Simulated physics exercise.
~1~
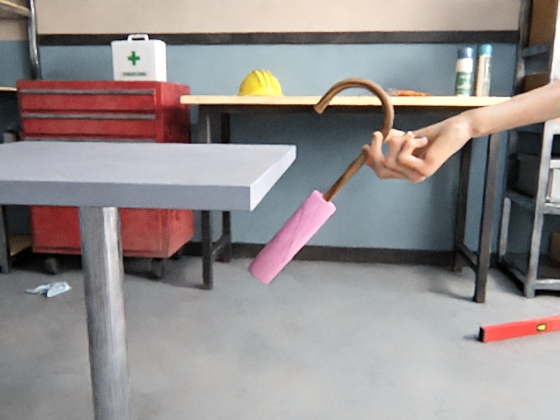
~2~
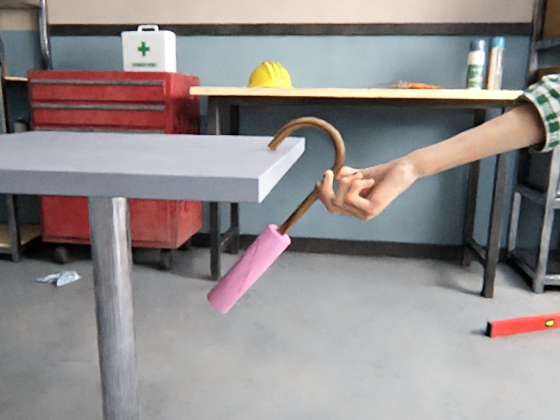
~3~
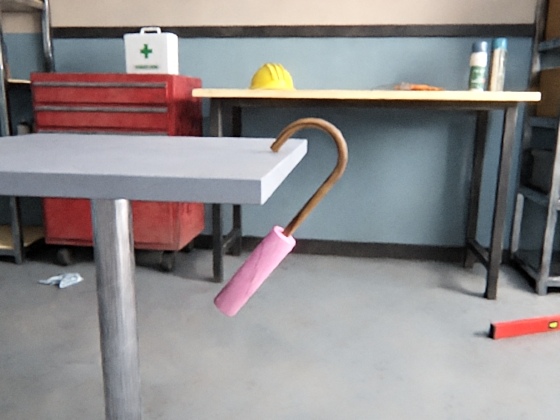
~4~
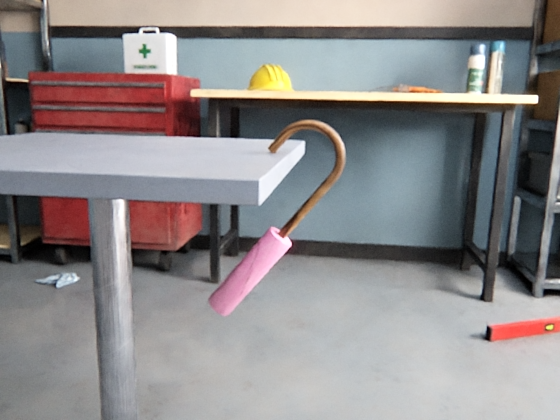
In a workshop, a hand hooking a pink umbrella by its curved handle onto a grey table's edge, withdrawing, leaving it hanging.
